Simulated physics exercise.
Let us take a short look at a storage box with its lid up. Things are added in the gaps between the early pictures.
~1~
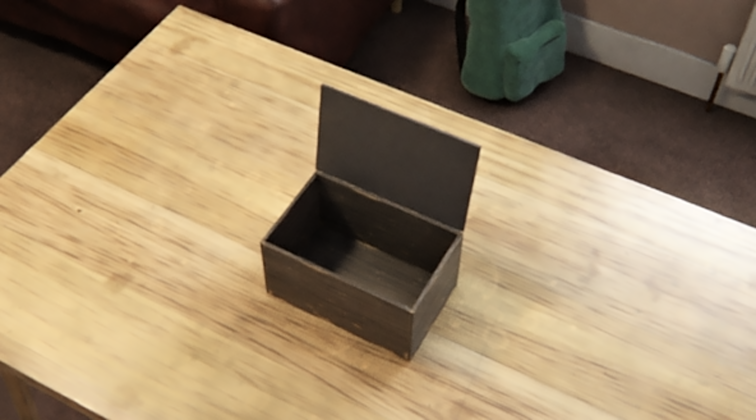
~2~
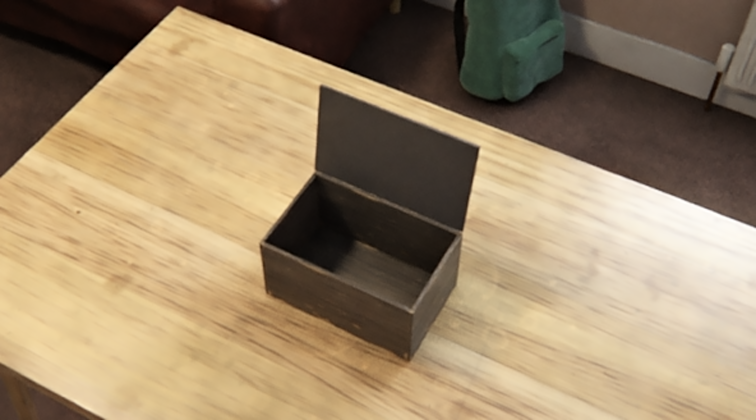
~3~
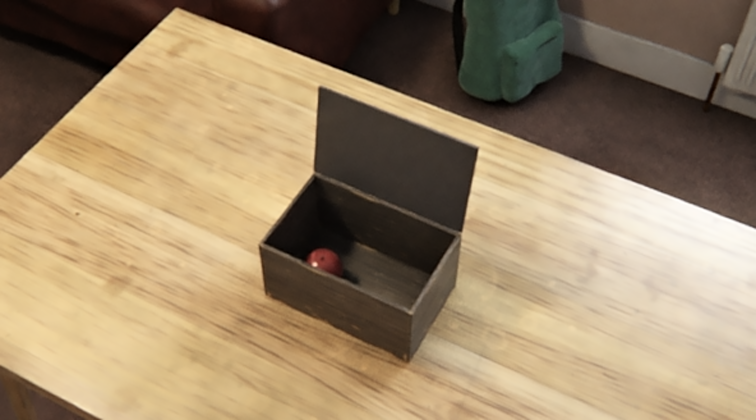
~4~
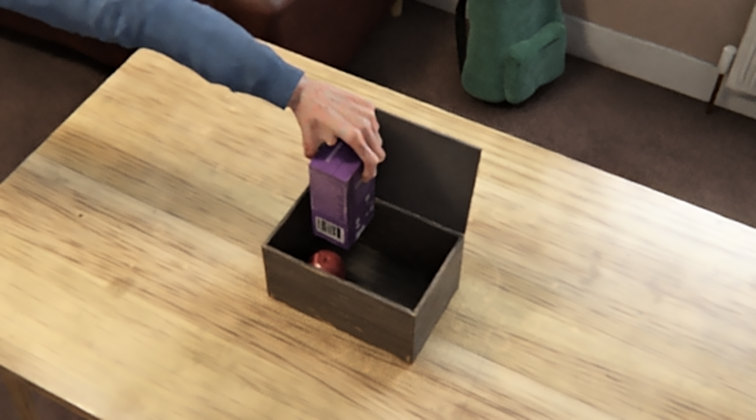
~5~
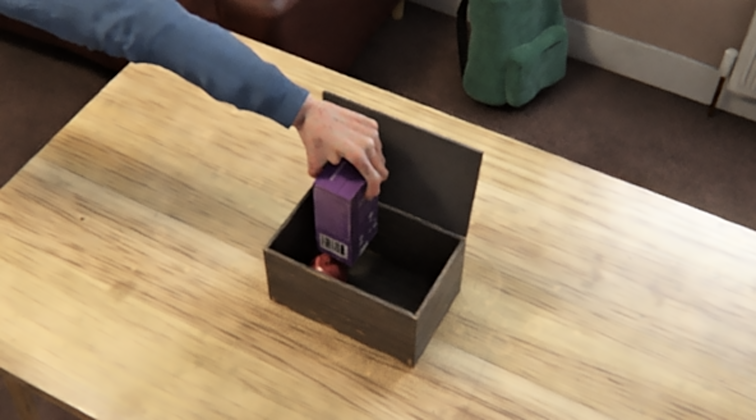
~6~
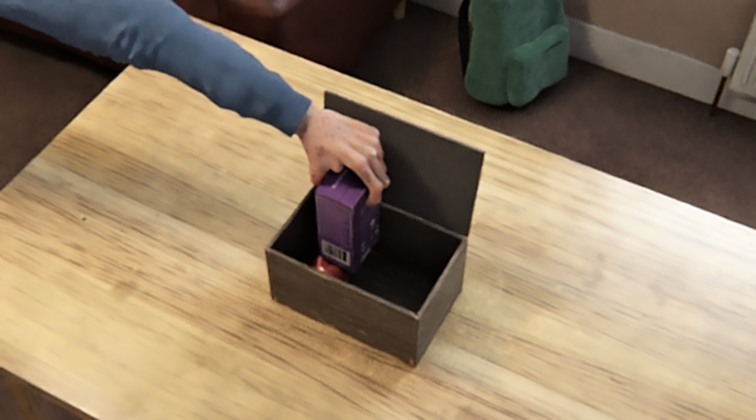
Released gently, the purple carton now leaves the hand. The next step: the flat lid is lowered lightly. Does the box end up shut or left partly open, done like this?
It ends up shut.
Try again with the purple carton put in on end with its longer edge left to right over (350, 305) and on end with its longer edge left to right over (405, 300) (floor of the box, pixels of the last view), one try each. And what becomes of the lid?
Try 1: Lid shut; try 2: Lid not shut.
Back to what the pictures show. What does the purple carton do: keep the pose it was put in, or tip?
Looking at the last picture, the purple carton sits at an angle.
Then, 0.40 s on from there, purple carton turned 53° from how it was put near (362, 245); red apple shifted a little.
Then, 1.20 s on from there, lid starting down; purple carton on its side near (386, 285); red apple shifted a little.
Then, 1.70 s on from there, lid 49° above the rim; purple carton on its side near (386, 285); red apple shifted a little.
Then, 2.00 s on from there, lid 20° above the rim; purple carton on its side near (386, 285); red apple shifted a little.
In the end, lid shut; toppled in the box, purple carton; red apple unmoved. At the end, from the last picture's camera, purple carton near (386, 285).
